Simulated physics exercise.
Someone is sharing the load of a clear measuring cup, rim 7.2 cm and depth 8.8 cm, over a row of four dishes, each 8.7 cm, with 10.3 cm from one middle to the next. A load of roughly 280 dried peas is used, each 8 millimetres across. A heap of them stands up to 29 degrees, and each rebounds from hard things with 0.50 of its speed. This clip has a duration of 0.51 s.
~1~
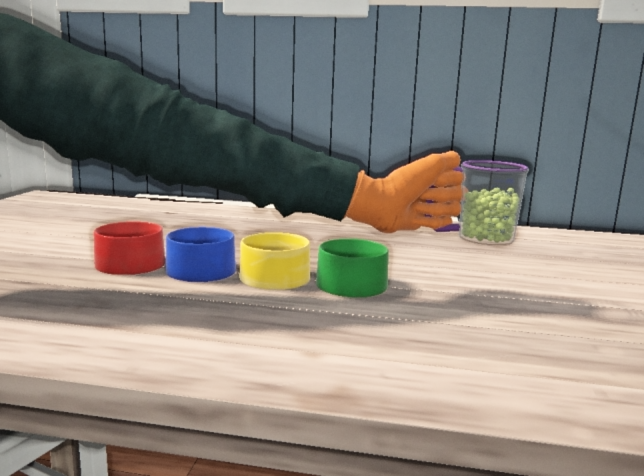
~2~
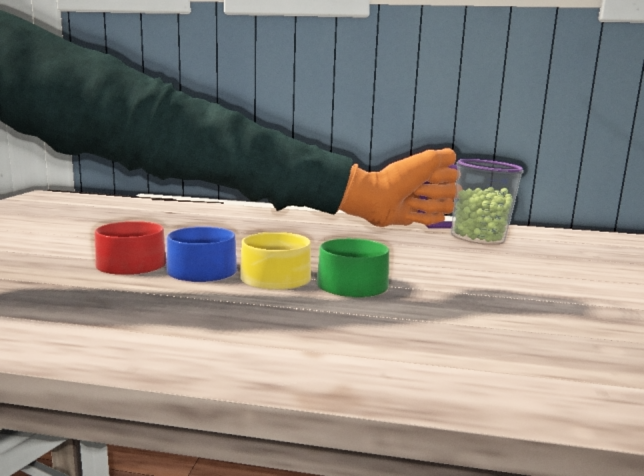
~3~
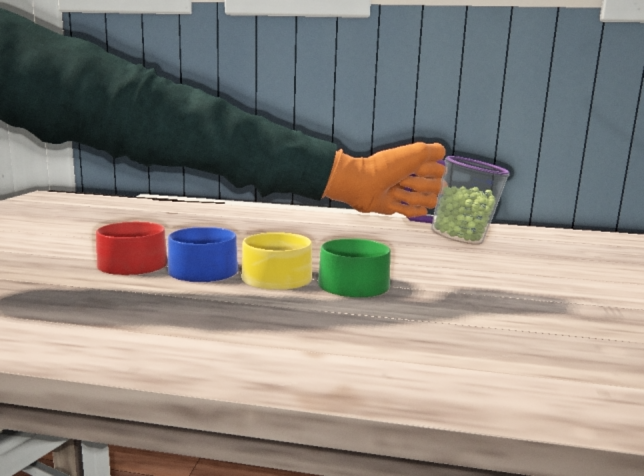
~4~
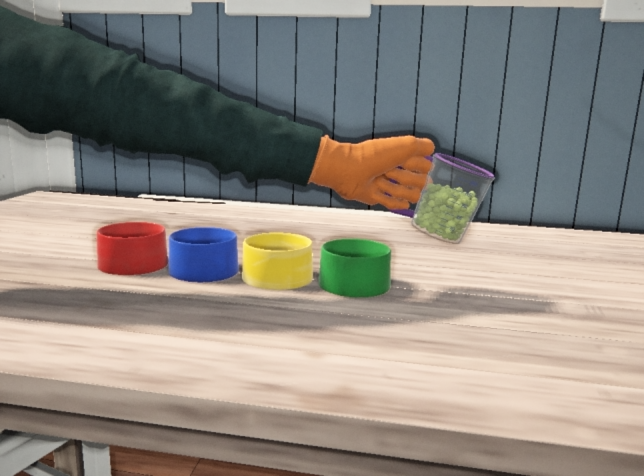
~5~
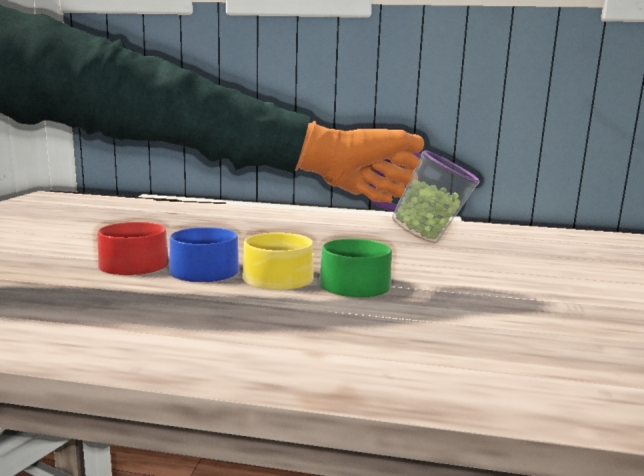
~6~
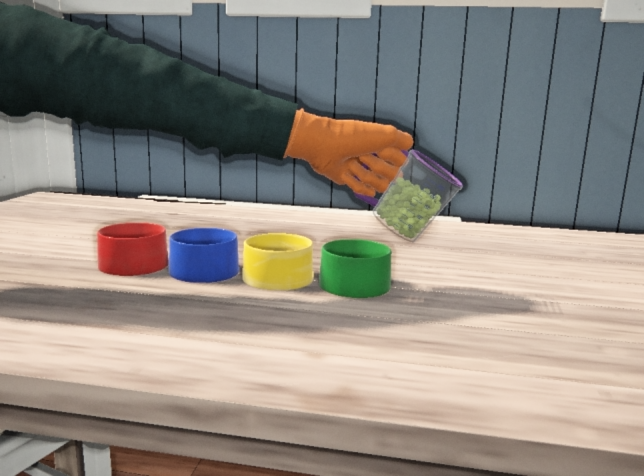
An orange-gloved hand moving a clear cup of green peas leftward while tilting it, behind red, blue, yellow and green dishes.
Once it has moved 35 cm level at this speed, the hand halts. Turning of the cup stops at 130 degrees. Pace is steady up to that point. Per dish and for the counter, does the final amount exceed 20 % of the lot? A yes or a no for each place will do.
Red - no; blue - no; green - no; yellow - yes; counter - yes.
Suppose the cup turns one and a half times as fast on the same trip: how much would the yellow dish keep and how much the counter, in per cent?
Then the yellow dish would get 30 and the counter 30.
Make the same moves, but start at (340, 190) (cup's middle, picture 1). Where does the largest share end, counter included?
Biggest portion: Red.
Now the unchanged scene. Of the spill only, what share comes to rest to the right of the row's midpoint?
Estimated share comes to about 60 per cent.
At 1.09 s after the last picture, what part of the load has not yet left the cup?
Roughly 80 in a hundred.
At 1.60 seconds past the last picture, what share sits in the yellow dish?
I'd say close to 60 per cent at that point.
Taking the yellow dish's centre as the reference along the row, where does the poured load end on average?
Some 2 cm in the -x direction.
Then, 0.65 s after the last picture, tilt 78 degrees; cup holds 100 %.
Then, 1.09 s after the last picture, tilt 109 degrees; cup holds 80 %, yellow 20 %.
Then, 1.60 s after the last picture, tilt 130 degrees; cup holds 0 %, yellow 60 %.
In the end, red 0 %, blue 0 %, green 0 %, yellow 60 %, counter 35 %.
